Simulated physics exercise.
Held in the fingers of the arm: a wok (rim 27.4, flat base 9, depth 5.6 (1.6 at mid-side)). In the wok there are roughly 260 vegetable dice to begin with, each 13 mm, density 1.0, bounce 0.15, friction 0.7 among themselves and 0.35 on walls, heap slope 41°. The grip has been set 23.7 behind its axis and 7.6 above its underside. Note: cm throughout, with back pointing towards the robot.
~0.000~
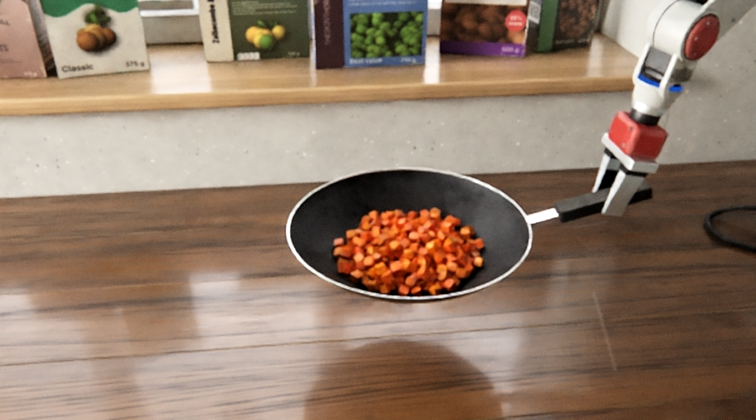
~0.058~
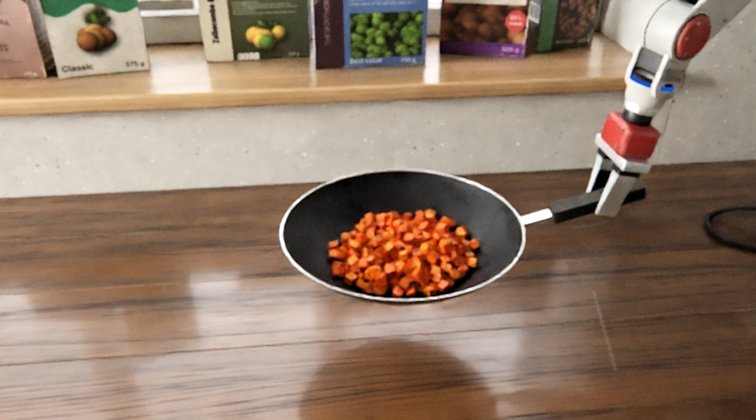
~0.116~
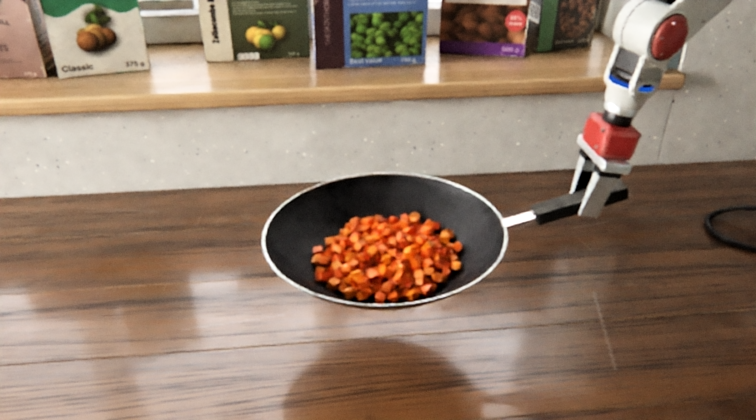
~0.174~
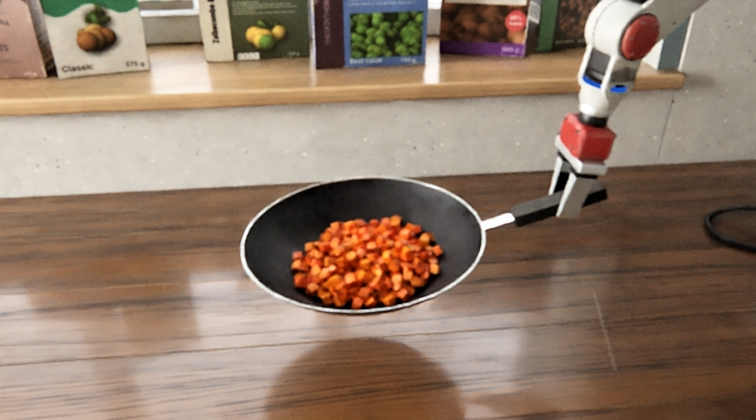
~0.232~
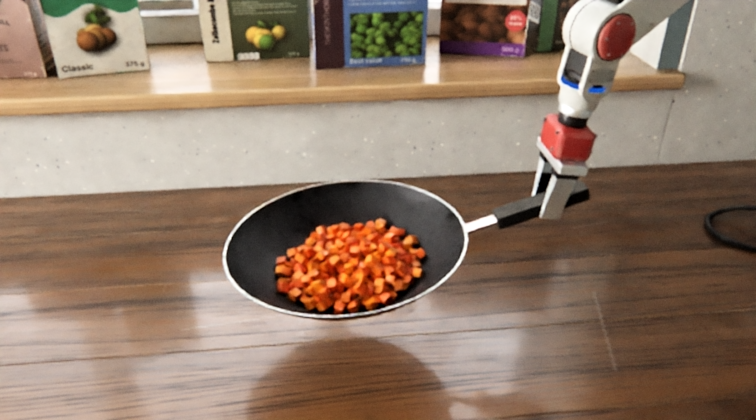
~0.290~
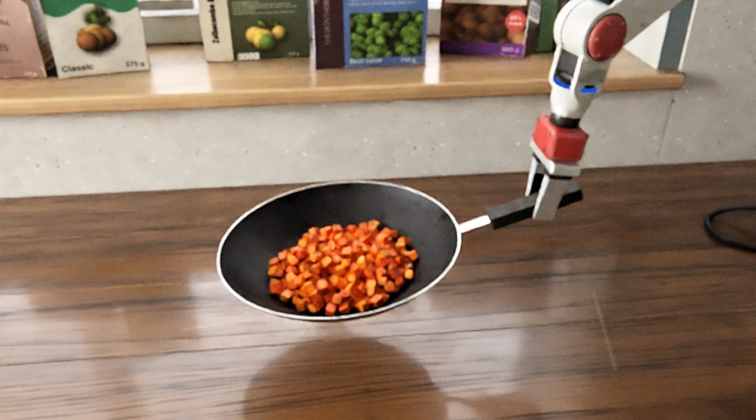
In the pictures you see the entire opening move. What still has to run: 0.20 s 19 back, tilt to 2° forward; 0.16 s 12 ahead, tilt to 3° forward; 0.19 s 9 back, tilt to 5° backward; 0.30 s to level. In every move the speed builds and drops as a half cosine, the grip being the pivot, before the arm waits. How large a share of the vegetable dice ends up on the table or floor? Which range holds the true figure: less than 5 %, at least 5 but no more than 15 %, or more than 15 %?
The true figure is less than 5 %.
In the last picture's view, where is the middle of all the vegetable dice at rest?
Close to the pixel (470, 247).
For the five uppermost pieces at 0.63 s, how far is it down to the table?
They are around 20 cm up.
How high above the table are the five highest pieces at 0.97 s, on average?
Close to 15 cm above the tabletop.
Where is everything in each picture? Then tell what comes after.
The wok middle at (408, 245), level; upper third of the load around (414, 245), from x 340 to 480, top at y 215; 259 in the wok, in the first picture.
The wok middle at (402, 247), level; upper third of the load around (410, 245), from x 335 to 475, top at y 215, in the second picture.
The wok middle at (385, 251), tilted 1° forward; upper third of the load around (402, 249), from x 320 to 460, top at y 215, in the third picture.
The wok middle at (364, 255), tilted 3° forward; upper third of the load around (386, 253), from x 300 to 435, top at y 220, in the fourth picture.
The wok middle at (348, 259), tilted 4° forward; upper third of the load around (372, 257), from x 280 to 420, top at y 225, in the fifth picture.
The wok middle at (341, 261), tilted 4° forward; upper third of the load around (364, 259), from x 275 to 415, top at y 225; 259 in the wok, in the sixth picture.
After 0.63 s, tilted 3° forward, highest piece 20 above the table; 228 in the wok, 31 in flight or on a rim.
After 0.97 s, tilted 3° backward, highest piece 15 above the table; 259 in the wok.
After 1.34 s, level, highest piece 14 above the table; 259 in the wok.
After 2.39 s, level, highest piece 14 above the table; 259 in the wok.
In the end, 259 in the wok. That is 0 % on the table or floor.
